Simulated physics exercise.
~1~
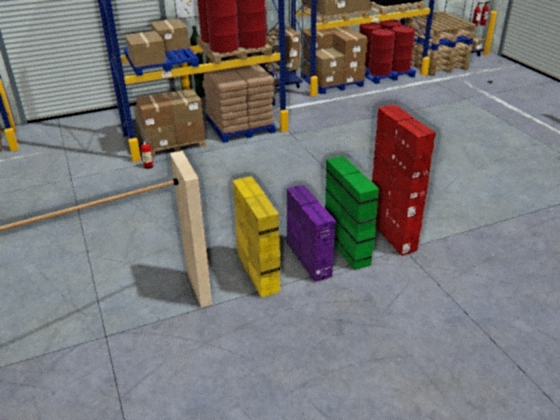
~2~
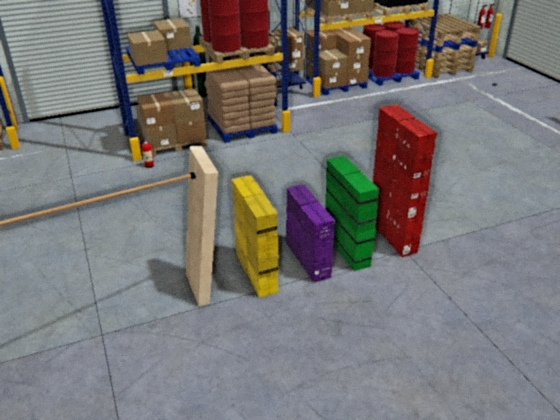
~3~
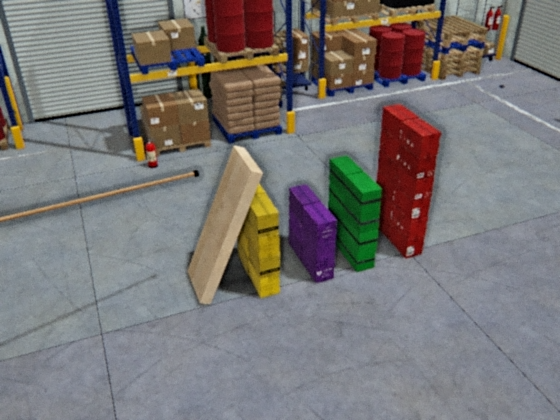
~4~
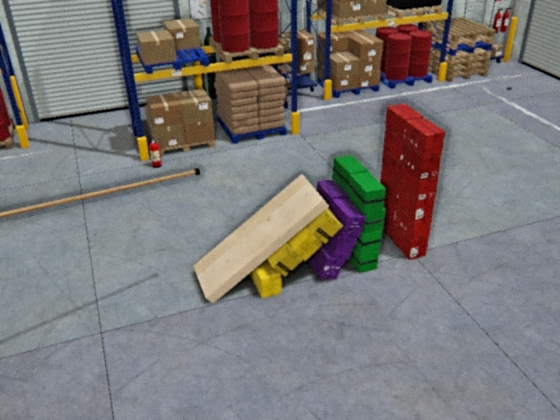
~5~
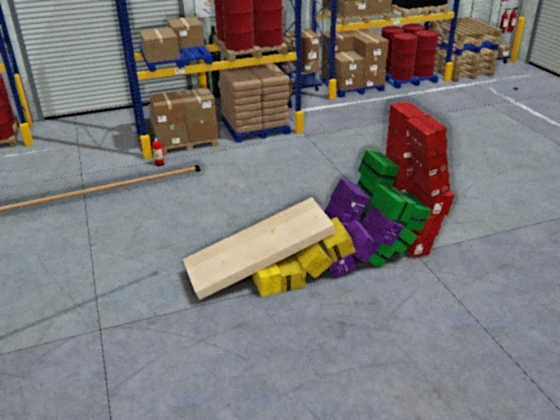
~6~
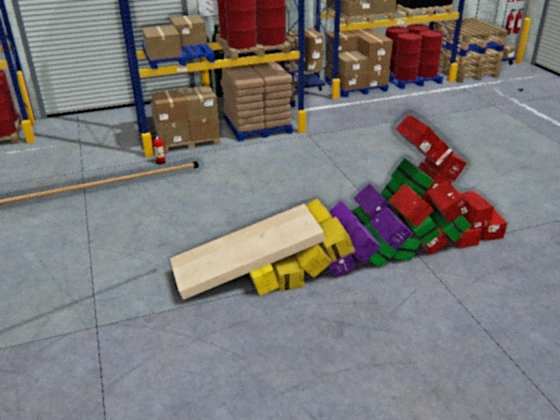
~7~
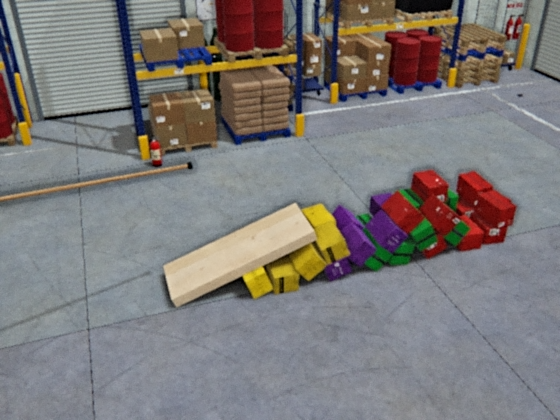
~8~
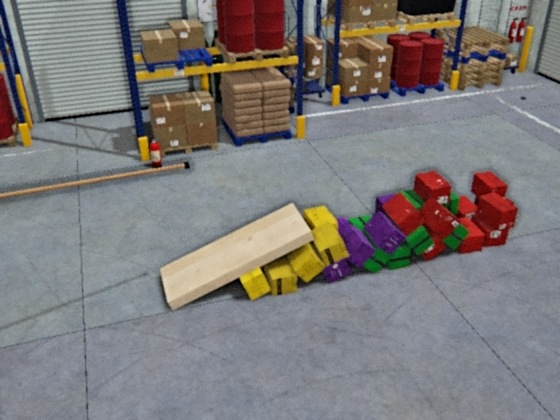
A tall wooden board was tipped over to the right by a long pole, falling against the yellow stack of taped cartons, which toppled into the purple, green and red ones in turn, leaving a jumbled heap with the board resting at a slant on the yellow boxes.
